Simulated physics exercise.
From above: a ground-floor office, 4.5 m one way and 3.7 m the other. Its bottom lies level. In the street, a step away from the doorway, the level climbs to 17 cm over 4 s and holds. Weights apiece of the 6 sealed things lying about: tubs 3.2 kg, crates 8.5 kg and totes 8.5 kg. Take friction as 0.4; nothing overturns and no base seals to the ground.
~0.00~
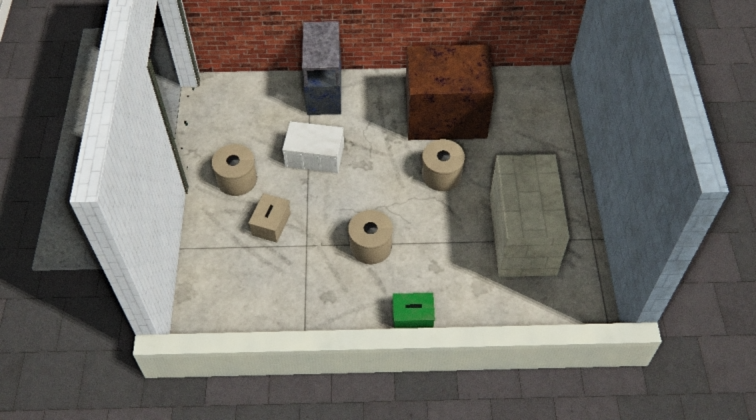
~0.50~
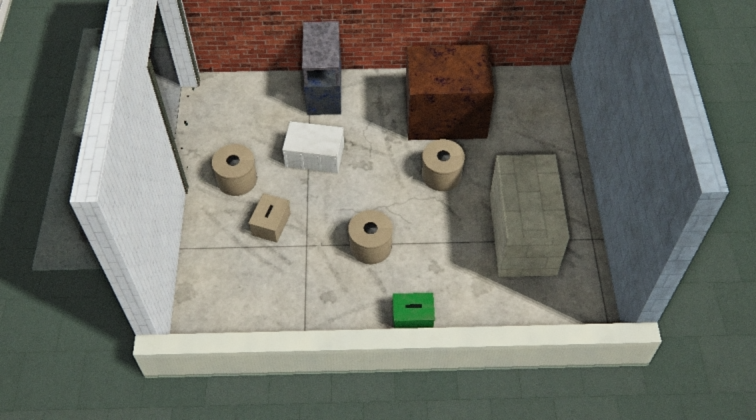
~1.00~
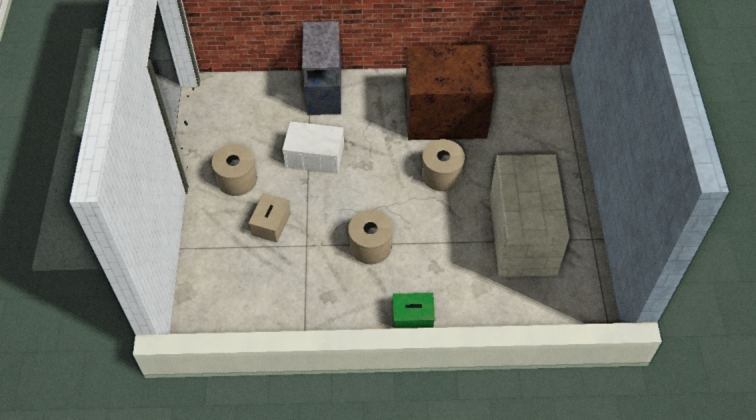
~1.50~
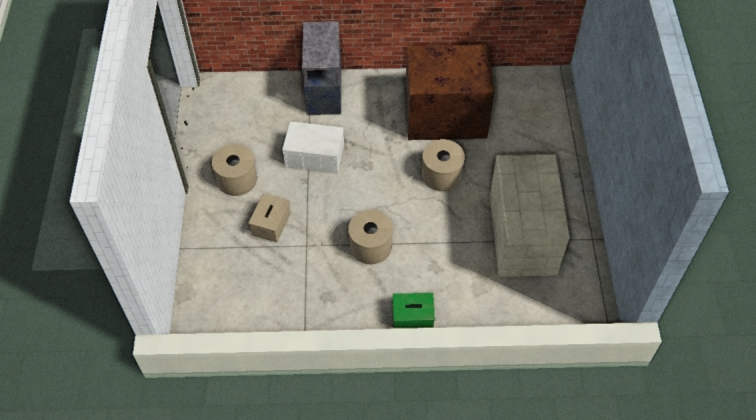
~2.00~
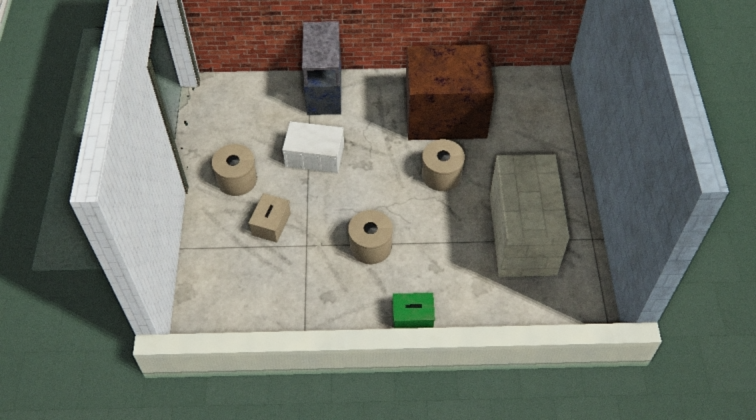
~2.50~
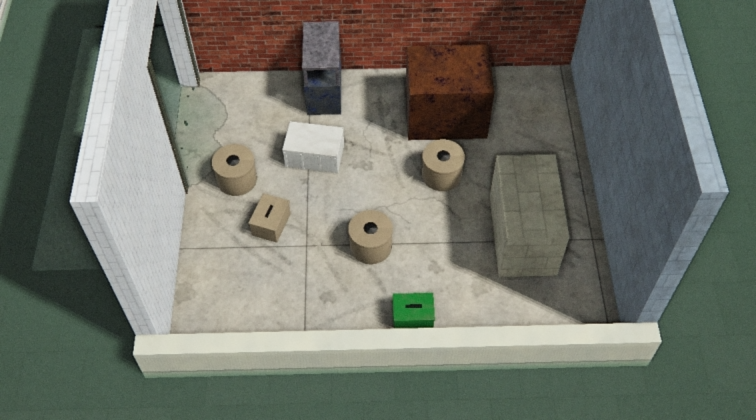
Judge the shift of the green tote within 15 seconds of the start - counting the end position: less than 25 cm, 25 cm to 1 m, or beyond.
The green tote ends far away.
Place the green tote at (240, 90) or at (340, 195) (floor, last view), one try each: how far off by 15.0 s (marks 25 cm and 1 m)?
In that order: It travels far; it gets carried off.
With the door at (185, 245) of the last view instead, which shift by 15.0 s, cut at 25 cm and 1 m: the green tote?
Then the green tote ends far away.
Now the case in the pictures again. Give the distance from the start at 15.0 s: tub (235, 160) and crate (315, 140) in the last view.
In that order: 150 cm, 250 cm.
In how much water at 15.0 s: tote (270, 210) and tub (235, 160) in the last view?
About 6 and 6 cm.
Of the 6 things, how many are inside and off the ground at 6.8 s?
2 of them.
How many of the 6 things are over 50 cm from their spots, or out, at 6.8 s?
3 of them.
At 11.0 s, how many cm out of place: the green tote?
Roughly 80 cm by then.
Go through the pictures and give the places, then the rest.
The first picture shows the green tote at (414, 307) rests on the ground; water covers 0.0 m2; 0 of 6 have shifted.
The second picture shows the green tote at (414, 307) rests on the ground; 0.0 m2 under water; 0 of 6 have shifted.
The third picture shows the green tote at (414, 307), on the bottom; water covers 0.0 m2; 0 of 6 have shifted.
The fourth picture shows the green tote at (414, 307) rests on the ground; water covers 0.0 m2; 0 of 6 have shifted.
The fifth picture shows the green tote at (414, 307), on the bottom; 0.0 m2 under water; 0 of 6 have shifted.
The sixth picture shows the green tote at (414, 307), on the bottom; 0.4 m2 under water; 0 of 6 have shifted.
After 3.5 s the green tote is near (414, 307), 0.0 m from its start, aground; 0 afloat.
After 6.8 s the green tote is near (414, 307), 0.0 m from its start, aground; 2 afloat.
After 11.0 s the green tote is near (334, 325), 0.8 m from its start, aground; 4 afloat.
After 15.0 s the green tote is near (231, 265), 1.9 m from its start, afloat; 5 afloat.
